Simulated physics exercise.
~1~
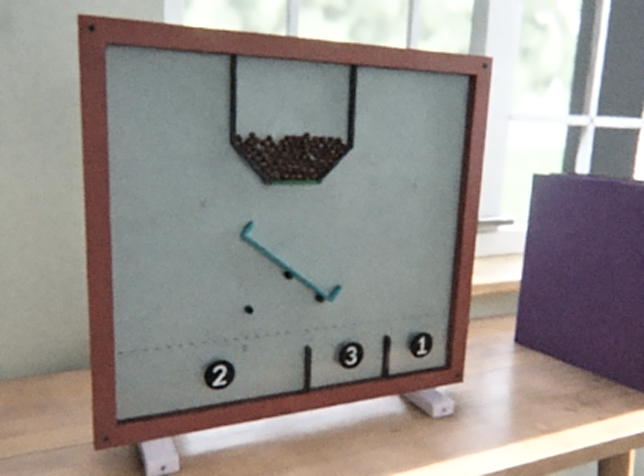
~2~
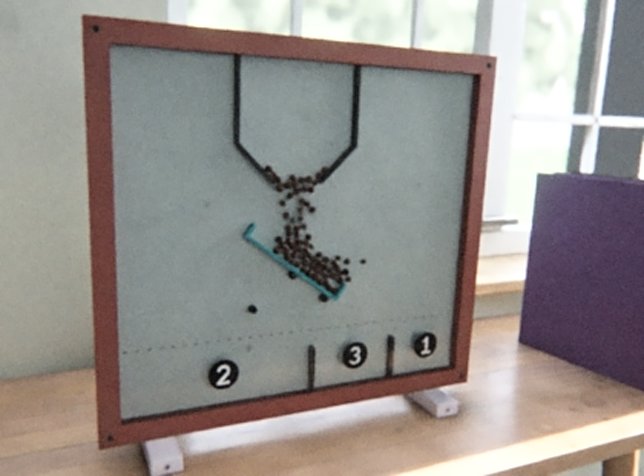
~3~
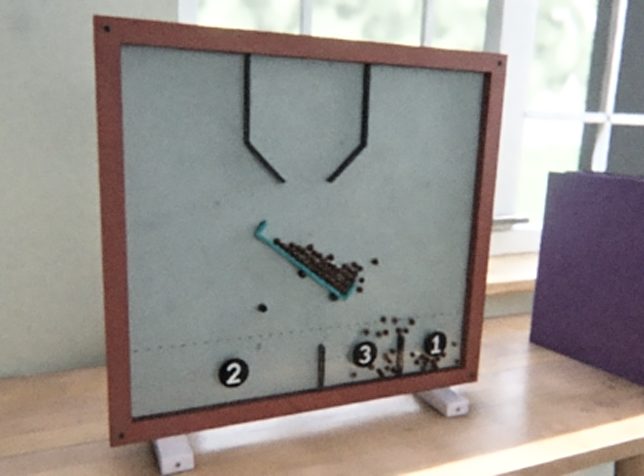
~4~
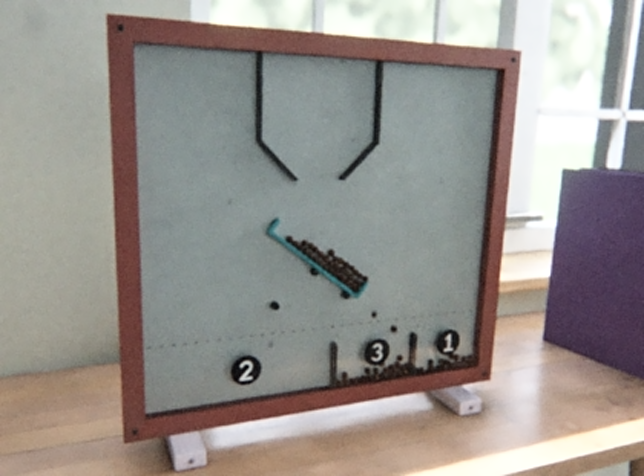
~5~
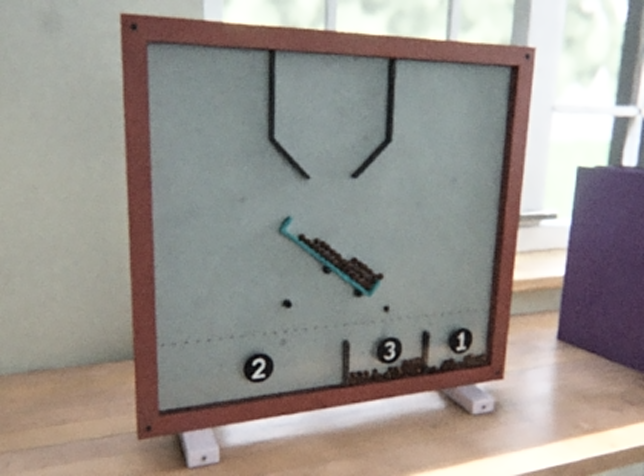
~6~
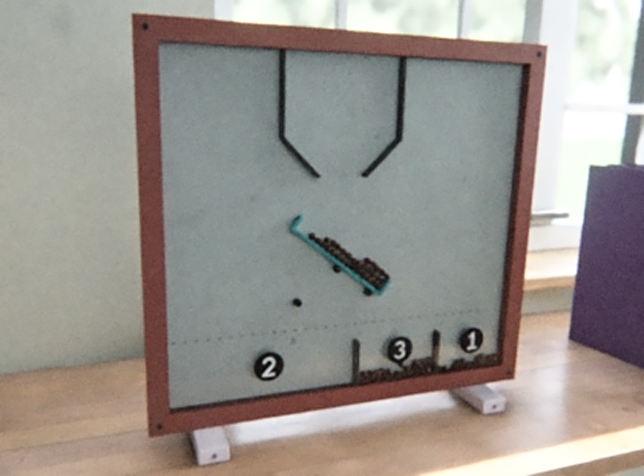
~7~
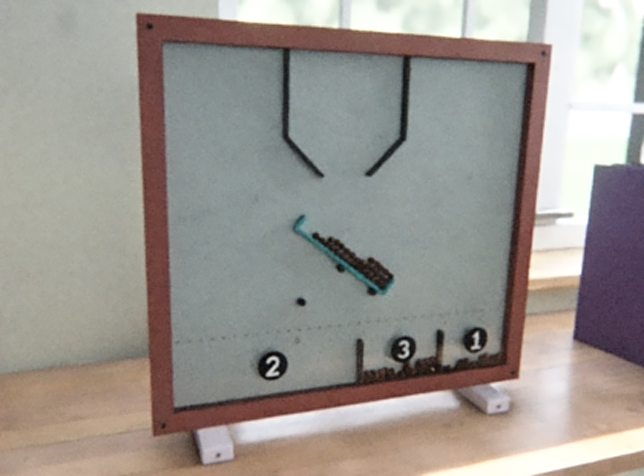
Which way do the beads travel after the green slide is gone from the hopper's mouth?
They move down, pouring out of the hopper onto the turquoise rocker, with some dropping on into the bins below.
A shallow upright case with a reddish-brown frame stands on a wooden table by a window, seen from the front at a slight angle, with a purple block to its right. Inside, dark beads fill a black-edged hopper above a slanted turquoise rocker and three numbered bins. Once the green slide at the hopper's mouth is gone, the beads pour down onto the rocker. Some spill past its lower right end and scatter into the middle and right bins as the view pans slightly left. Finally, many beads remain heaped on the rocker, while the left bin stays empty.
